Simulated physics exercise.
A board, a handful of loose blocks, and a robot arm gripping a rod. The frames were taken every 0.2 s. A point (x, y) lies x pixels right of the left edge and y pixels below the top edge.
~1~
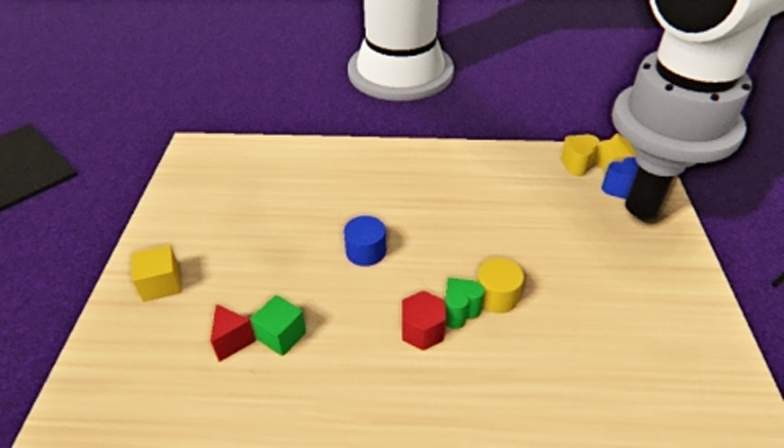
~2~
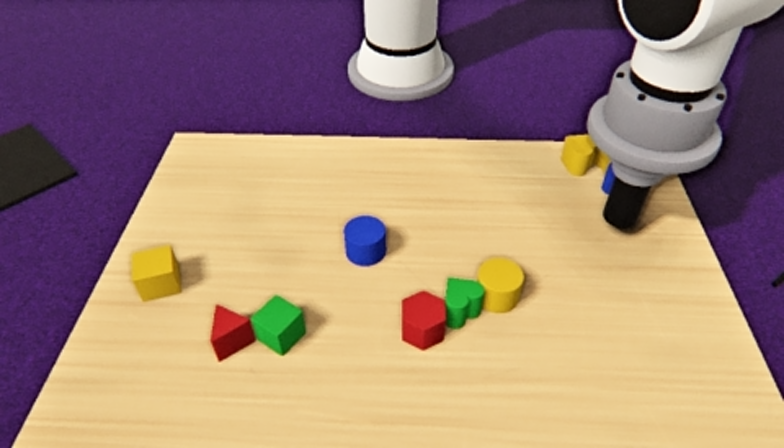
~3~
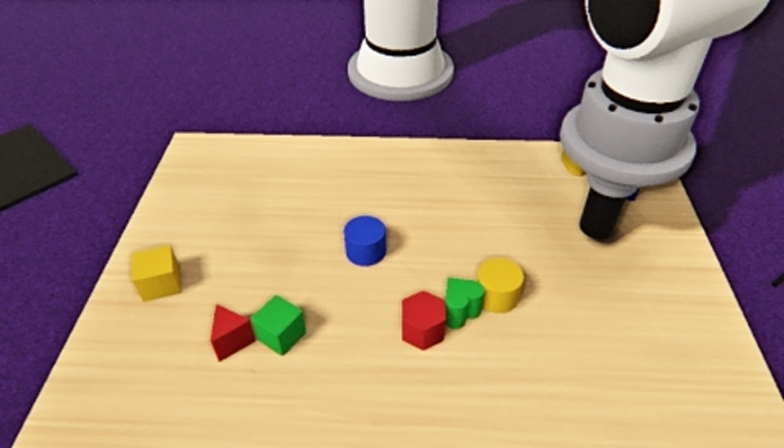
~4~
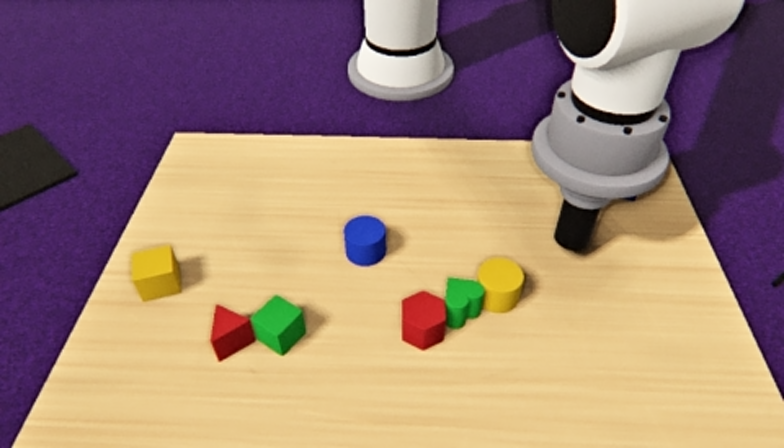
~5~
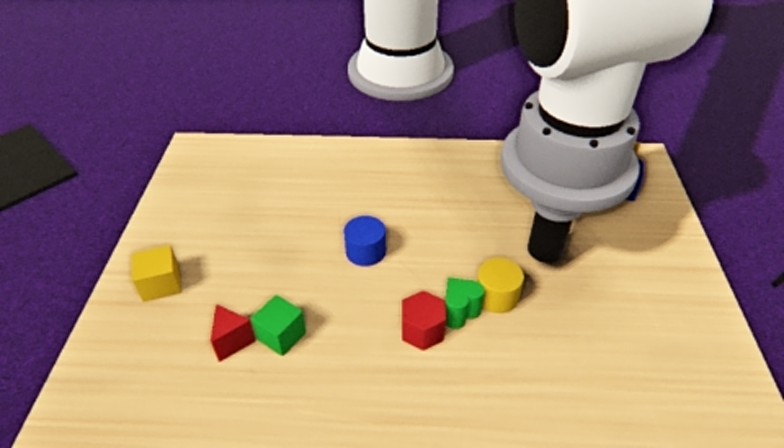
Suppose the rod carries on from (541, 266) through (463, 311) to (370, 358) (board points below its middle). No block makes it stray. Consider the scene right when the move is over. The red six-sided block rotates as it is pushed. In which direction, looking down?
It spins with the clock.
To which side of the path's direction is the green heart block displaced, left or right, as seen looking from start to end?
Shifted left.
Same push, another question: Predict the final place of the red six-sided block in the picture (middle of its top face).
At (328, 327).
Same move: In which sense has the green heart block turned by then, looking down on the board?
It makes a clockwise turn.
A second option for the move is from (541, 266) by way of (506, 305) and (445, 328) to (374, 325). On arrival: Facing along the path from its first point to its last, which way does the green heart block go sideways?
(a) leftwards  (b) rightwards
My pick is b.
What follows on the original path. One third of the way, rod at (493, 280); red six-sided block at (399, 314); green heart block at (445, 319), turned 55° clockwise; yellow cylinder at (480, 304).
Two thirds of the way, rod at (436, 312); red six-sided block at (394, 316), turned 15° clockwise; green heart block at (425, 345), turned 70° clockwise; yellow cylinder at (466, 335).
At the end, rod at (369, 343); green square piece unmoved; red six-sided block at (328, 327), turned 75° clockwise; green heart block at (419, 351), turned 45° clockwise; yellow cylinder at (466, 335).
